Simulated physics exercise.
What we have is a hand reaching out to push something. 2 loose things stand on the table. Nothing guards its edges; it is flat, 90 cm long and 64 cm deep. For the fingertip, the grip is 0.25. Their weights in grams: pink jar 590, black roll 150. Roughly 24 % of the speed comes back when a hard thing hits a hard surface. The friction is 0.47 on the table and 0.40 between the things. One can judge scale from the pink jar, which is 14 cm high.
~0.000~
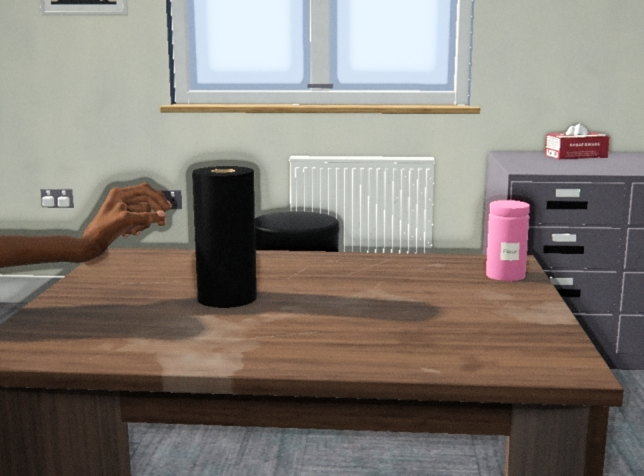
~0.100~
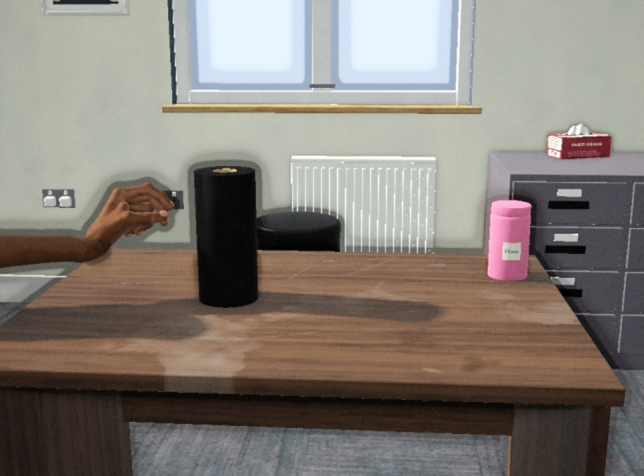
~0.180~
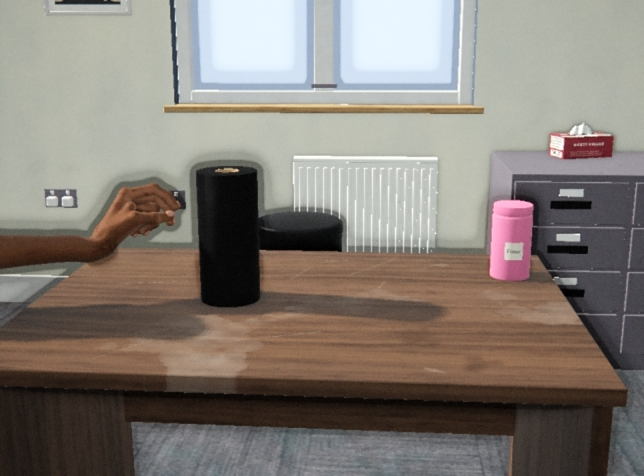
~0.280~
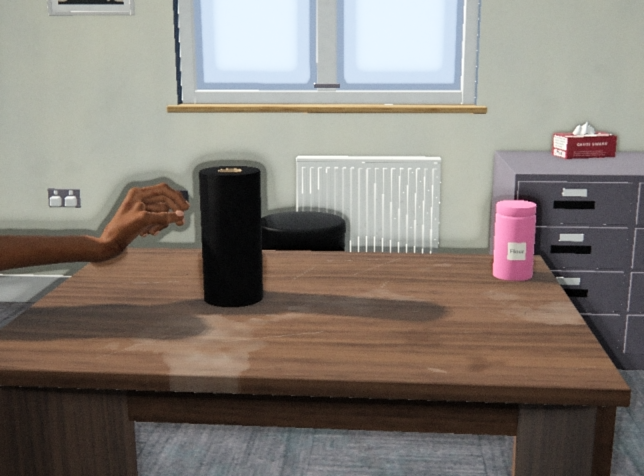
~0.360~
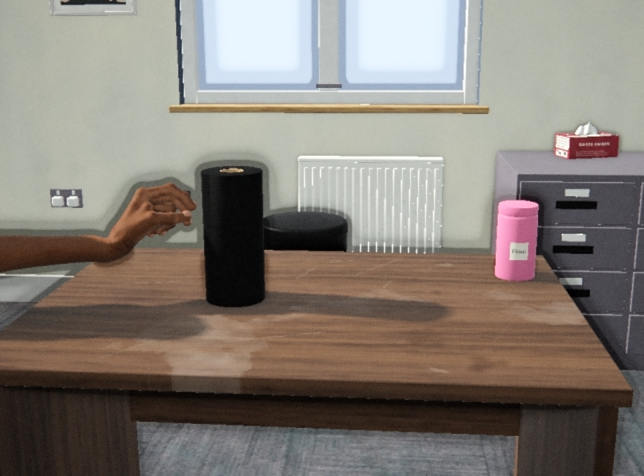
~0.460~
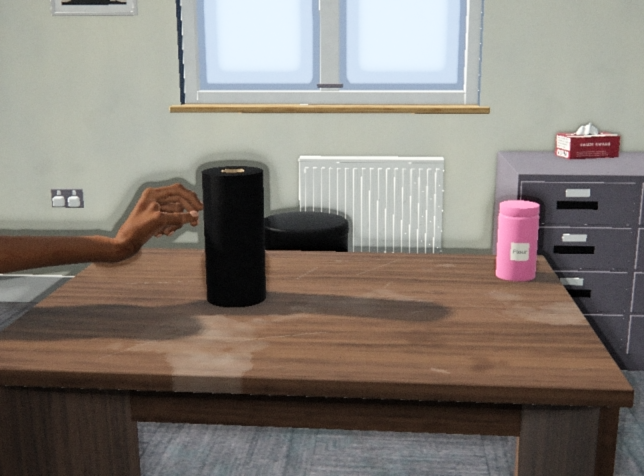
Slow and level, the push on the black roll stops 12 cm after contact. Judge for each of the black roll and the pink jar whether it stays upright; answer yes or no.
Black roll: No, pink jar: Yes.
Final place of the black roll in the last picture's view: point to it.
It settles close to (334, 272).
After 1.06 s, hand has come 11 cm; black roll 25° off upright near (264, 230).
After 1.46 s, hand has come 15 cm; black roll on its side near (332, 273).
In the end (2.2 s), toppled on the table, black roll; pink jar under 5 cm from the start. At the end, from the last picture's camera, black roll near (334, 271), pink jar near (518, 240).
